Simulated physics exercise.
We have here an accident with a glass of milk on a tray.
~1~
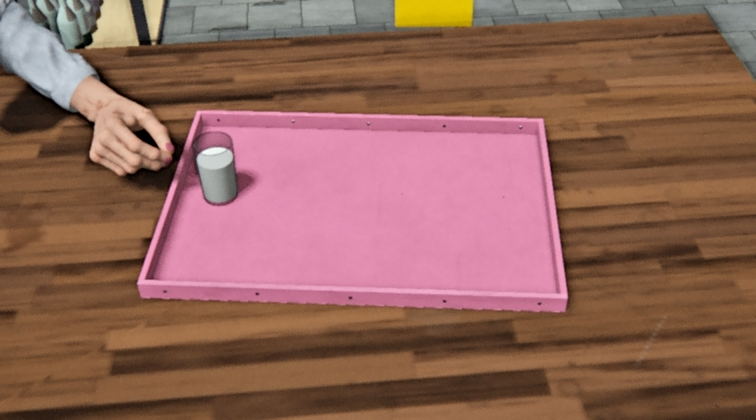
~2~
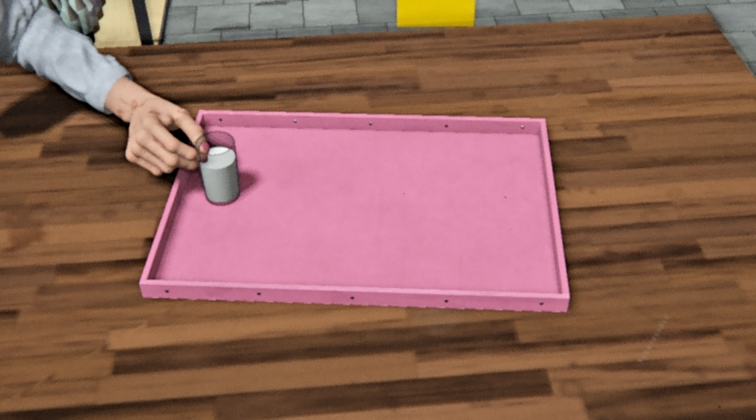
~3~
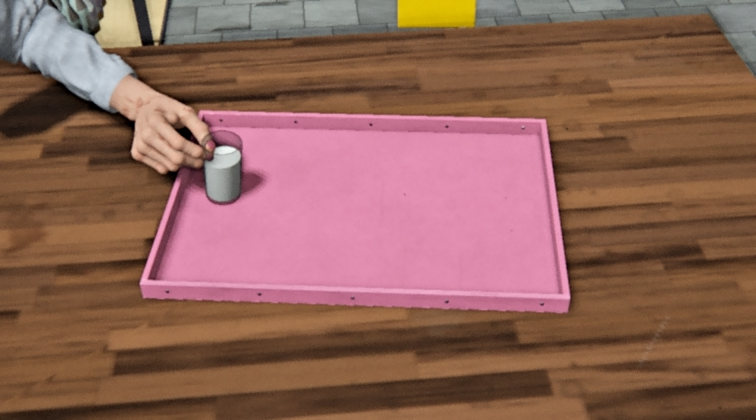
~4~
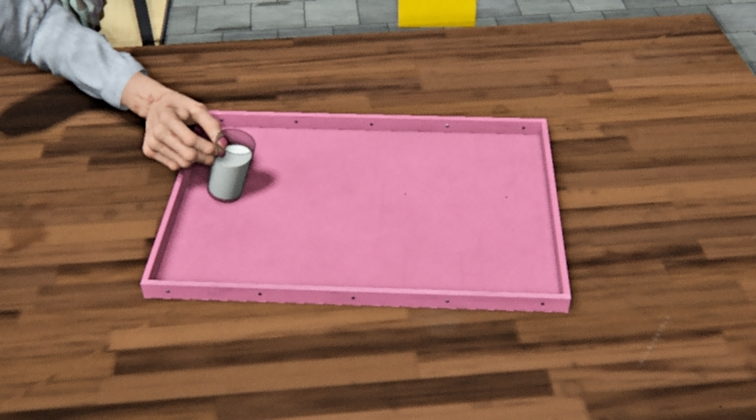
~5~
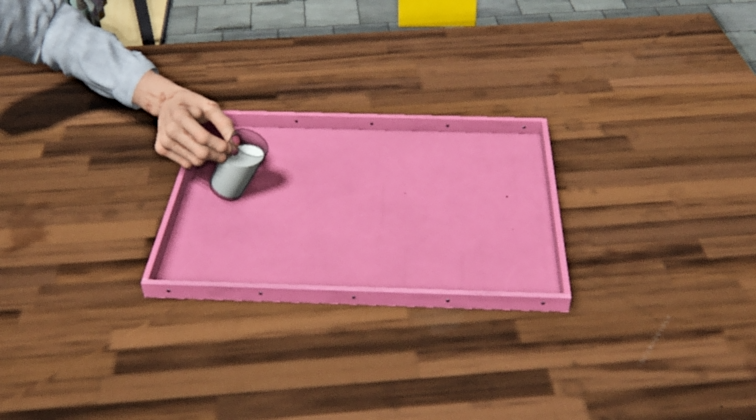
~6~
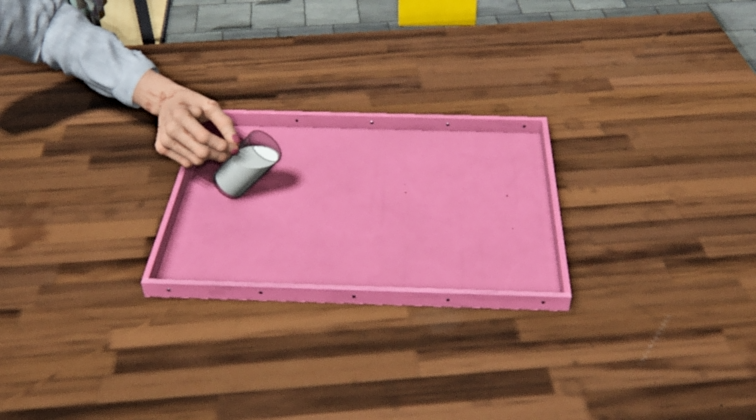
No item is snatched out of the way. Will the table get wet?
I expect the tray will catch the spill just fine.
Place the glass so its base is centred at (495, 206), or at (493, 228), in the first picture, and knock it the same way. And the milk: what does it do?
One: It escapes from the tray. Two: It wets the top as well.
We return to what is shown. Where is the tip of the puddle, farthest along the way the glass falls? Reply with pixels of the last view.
Close to (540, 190).
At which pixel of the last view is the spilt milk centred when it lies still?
It settles with its centre at about (458, 197).
Shortly, the glass lies in the tray; the puddle covers about as much as a plate; none is outside.
Then, the puddle covers about as much as a tray; none is outside.
At the finish, the puddle covers about as much as a tray; none is outside.
